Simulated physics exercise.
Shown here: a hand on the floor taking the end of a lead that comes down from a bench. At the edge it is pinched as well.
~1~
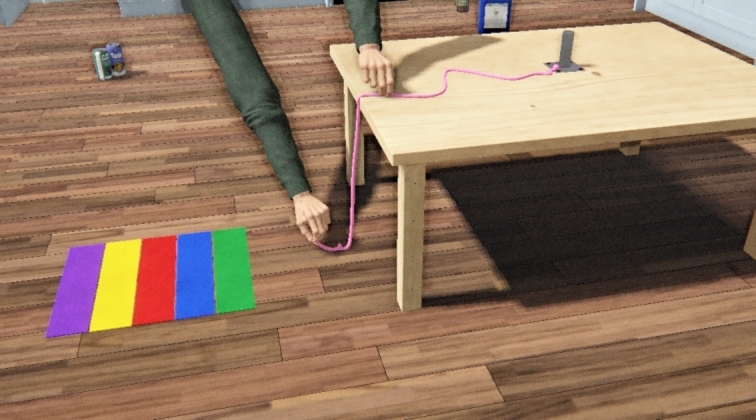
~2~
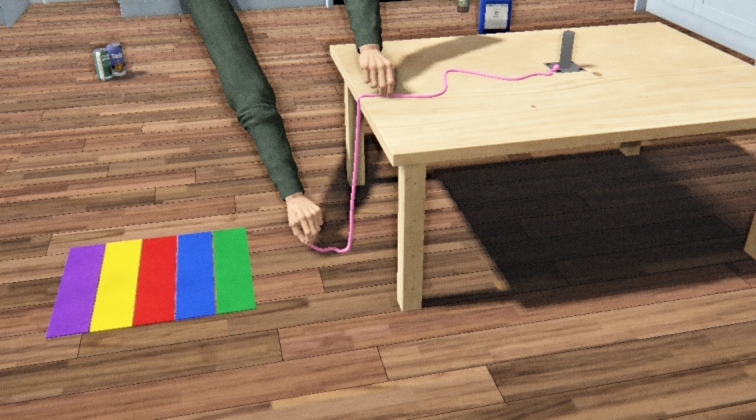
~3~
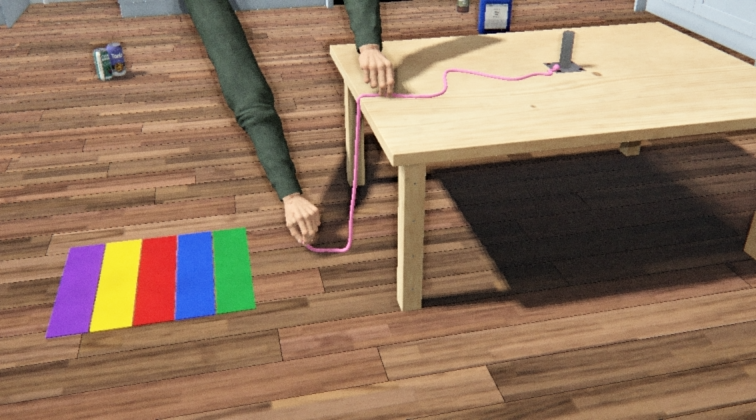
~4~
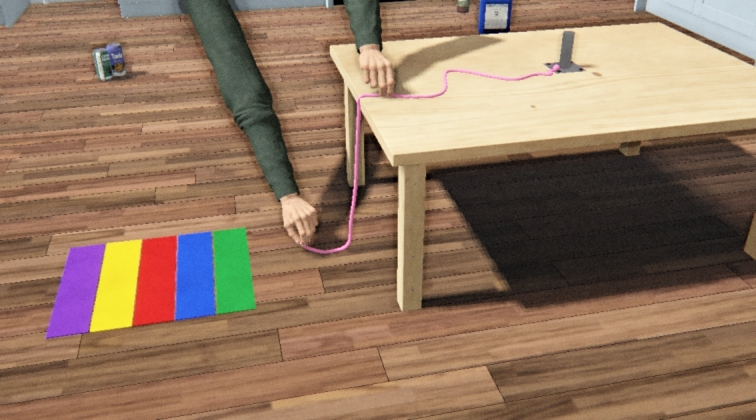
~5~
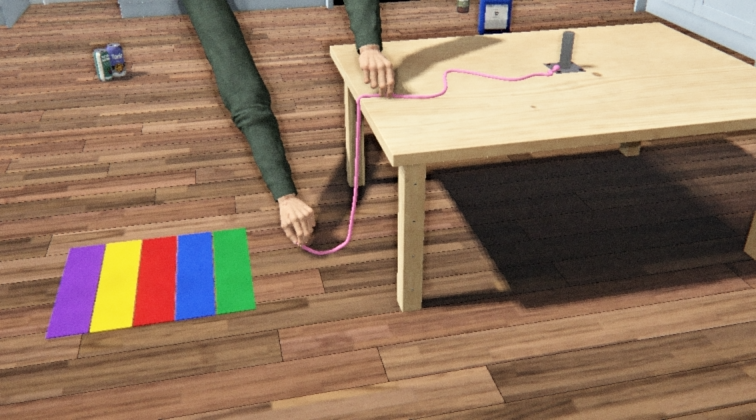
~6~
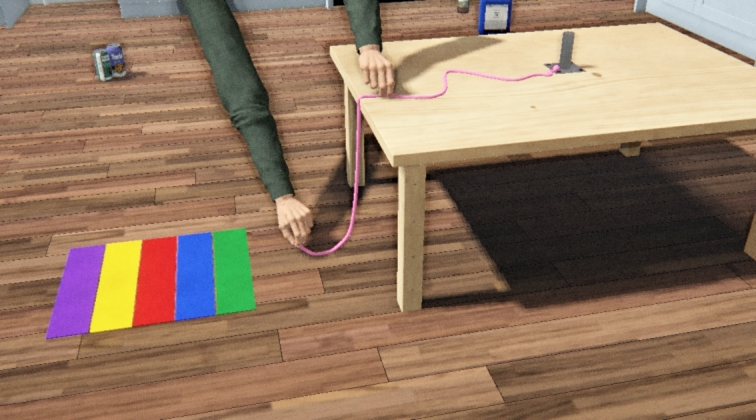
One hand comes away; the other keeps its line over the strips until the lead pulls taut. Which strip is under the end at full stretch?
The yellow strip.
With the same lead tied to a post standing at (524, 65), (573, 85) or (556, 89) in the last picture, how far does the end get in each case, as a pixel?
Per try, approx.: (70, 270); (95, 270); (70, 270).
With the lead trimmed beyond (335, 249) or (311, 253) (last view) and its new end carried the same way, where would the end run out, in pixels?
The places are (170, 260) and (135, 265).
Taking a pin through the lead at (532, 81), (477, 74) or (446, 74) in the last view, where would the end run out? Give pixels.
Try by try, around (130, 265), (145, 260) and (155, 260).
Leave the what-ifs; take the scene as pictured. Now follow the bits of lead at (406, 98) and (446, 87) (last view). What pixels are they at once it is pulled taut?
The first one ends up at (330, 111) and the second one at (382, 88).
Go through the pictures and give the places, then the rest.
The first picture shows end (314, 240); green (234, 294); blue (195, 300); red (154, 305); yellow (113, 311); purple (71, 316).
The second picture shows end (306, 242); lead through (543, 74) (474, 73) (446, 88) (379, 96) (356, 159) (352, 229).
The third picture shows end (304, 242).
The fourth picture shows end (301, 242); lead through (543, 74) (474, 73) (446, 89) (379, 96) (357, 159) (351, 230).
The fifth picture shows end (299, 243).
The sixth picture shows end (296, 244); lead through (543, 75) (474, 74) (446, 89) (379, 96) (358, 160) (351, 230).
Soon after, end near (192, 257); over blue.
After that, end near (143, 263); over red.
At the stop, end near (113, 266); over yellow. It halts on the yellow strip.
